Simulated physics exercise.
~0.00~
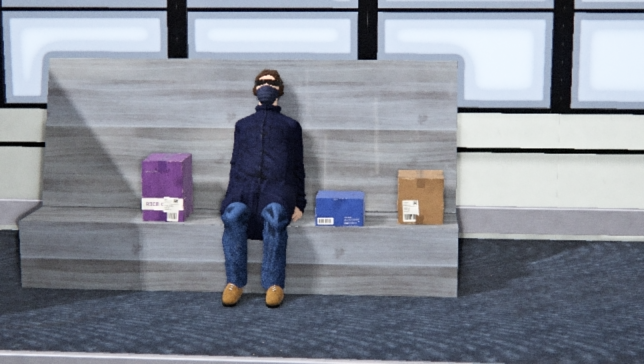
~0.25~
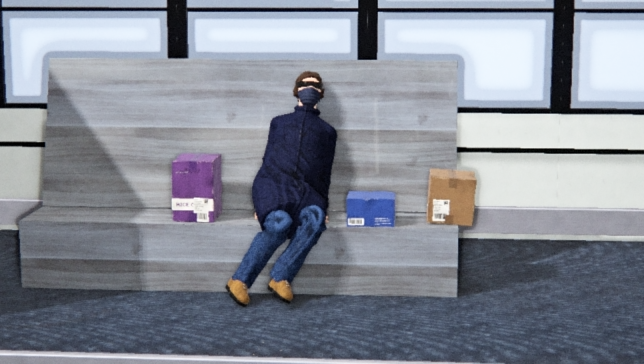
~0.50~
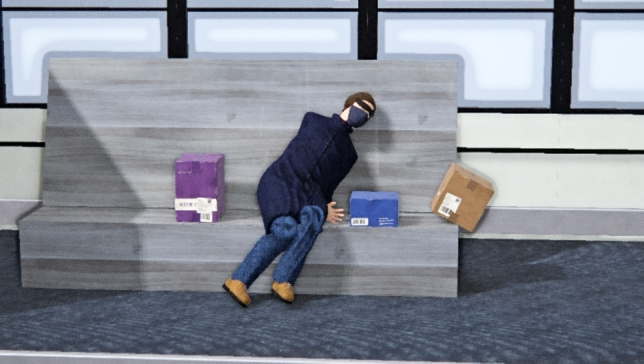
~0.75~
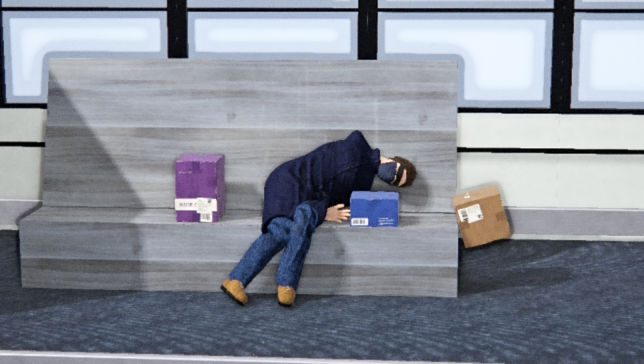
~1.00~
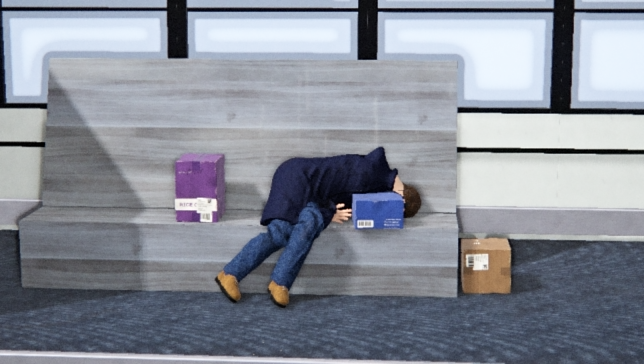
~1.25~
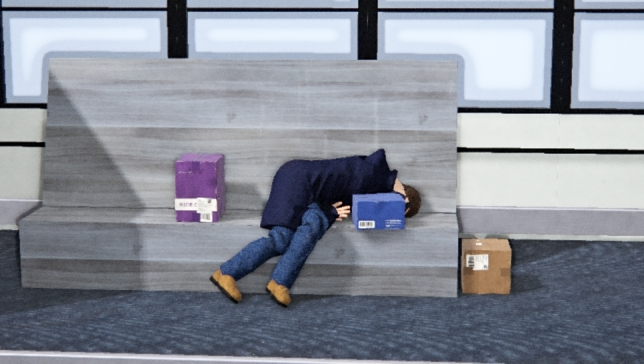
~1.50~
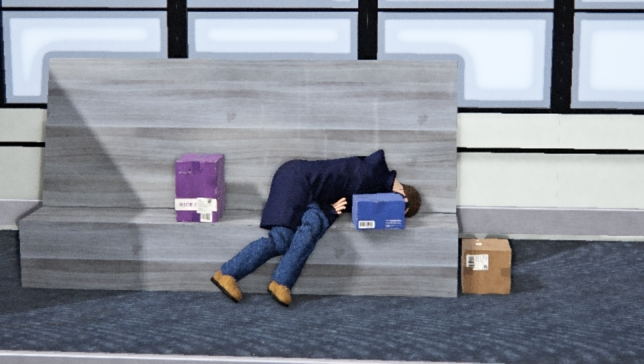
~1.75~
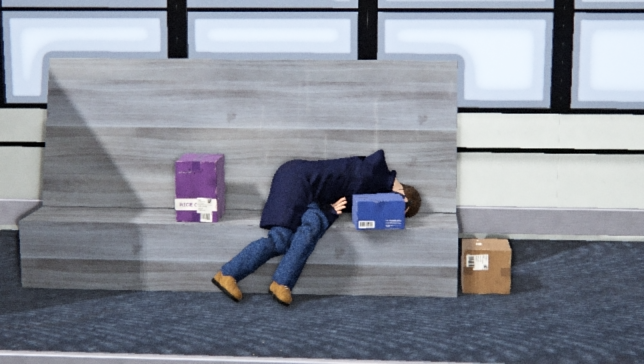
On a grey bench, a masked, limp person in a dark coat slid right with three boxes, then slumped sideways behind the blue one, while the brown box tipped off the right end onto the floor and the purple and blue ones stayed on.
